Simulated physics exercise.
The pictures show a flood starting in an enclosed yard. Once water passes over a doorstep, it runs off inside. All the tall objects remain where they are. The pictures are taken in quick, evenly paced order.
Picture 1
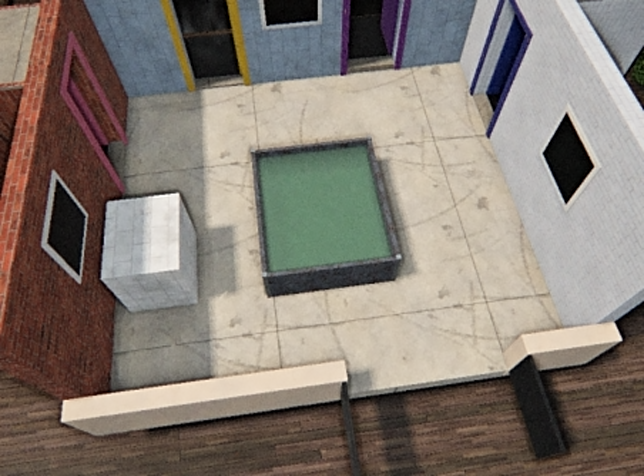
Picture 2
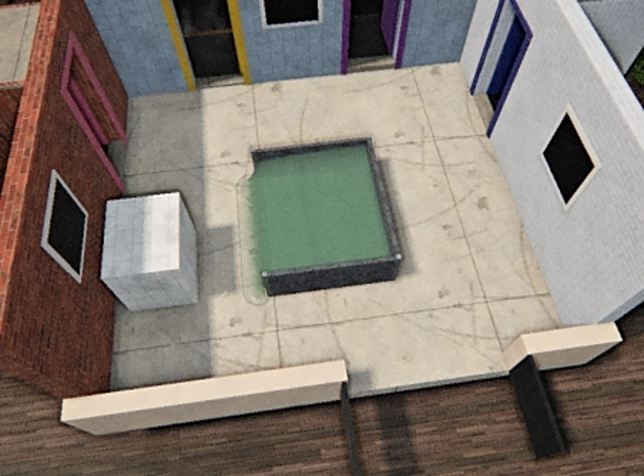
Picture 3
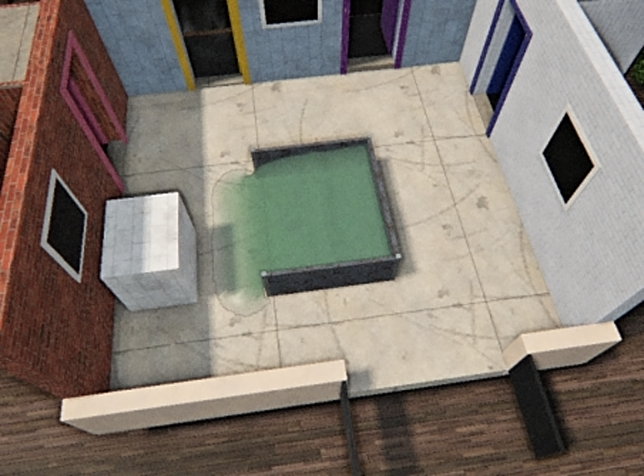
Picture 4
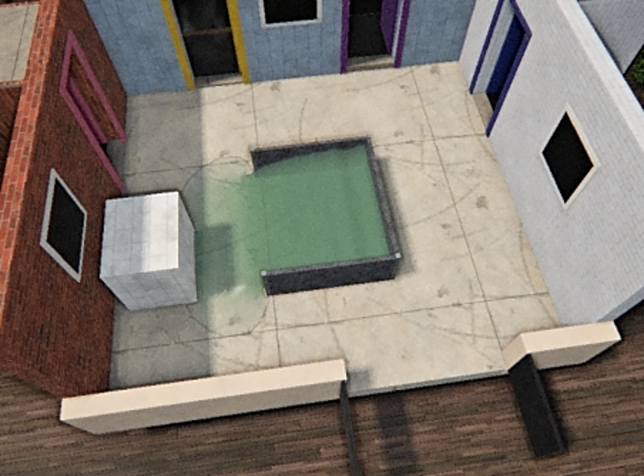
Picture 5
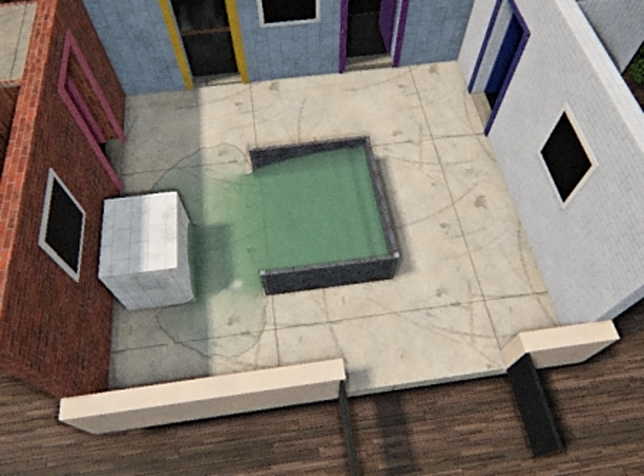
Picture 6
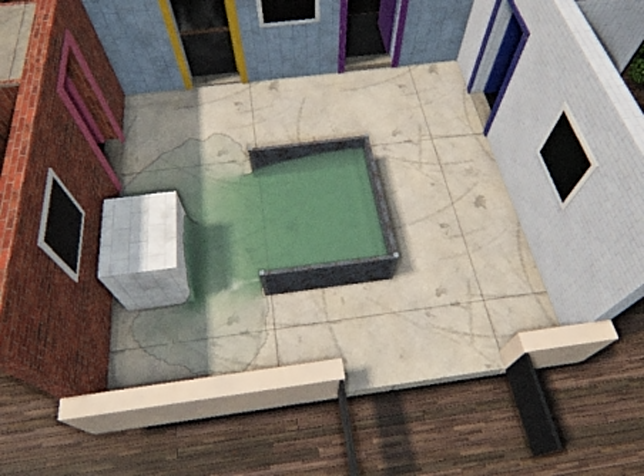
We see a tank of green water in a walled yard, then its left side opens and water pours out leftward, spreading thinly across the pale floor, around the white block and towards the low front wall.
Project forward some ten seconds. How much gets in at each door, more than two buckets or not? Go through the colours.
The blue door tips over the cap there, the pink door tips over the cap there, the yellow door tips over the cap there, the purple door stays at or under the cap there.
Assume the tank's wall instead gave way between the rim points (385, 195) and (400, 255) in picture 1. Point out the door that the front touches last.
The pink one.
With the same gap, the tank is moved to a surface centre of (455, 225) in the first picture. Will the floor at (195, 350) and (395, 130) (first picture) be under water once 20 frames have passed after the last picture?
Spot one ends up sodden, spot two left untouched.
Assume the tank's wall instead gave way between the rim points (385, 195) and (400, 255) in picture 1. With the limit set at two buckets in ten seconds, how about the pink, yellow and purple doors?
Against the threshold, the pink door misses it, the yellow door misses it and the purple door misses it.
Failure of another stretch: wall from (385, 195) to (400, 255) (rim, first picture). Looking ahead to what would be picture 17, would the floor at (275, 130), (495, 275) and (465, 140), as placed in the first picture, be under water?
Log: Point 1 unreached; point 2 inundated; point 3 inundated.
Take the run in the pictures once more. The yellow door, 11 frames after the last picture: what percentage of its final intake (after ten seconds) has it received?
Roughly 0 percent.
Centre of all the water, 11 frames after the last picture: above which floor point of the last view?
Centre of the water: Near (218, 239).
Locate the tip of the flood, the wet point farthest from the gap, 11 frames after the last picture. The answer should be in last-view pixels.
The flood front should get to about (126, 100).
A moment on, water covers 25 % of the floor; the blue door not reached, the pink door under two buckets in, the yellow door not reached, the purple door not reached.
Next, water covers 35 % of the floor; the blue door not reached, the pink door over two buckets in, the yellow door not reached, the purple door not reached.
Then, water covers 55 % of the floor; the blue door not reached, the pink door over two buckets in, the yellow door under two buckets in, the purple door not reached.
Later, water covers 90 % of the floor; the blue door under two buckets in, the pink door over two buckets in, the yellow door over two buckets in, the purple door wet at the sill, nothing in.
In the end, water covers 95 % of the floor; the blue door over two buckets in, the pink door over two buckets in, the yellow door over two buckets in, the purple door wet at the sill, nothing in.
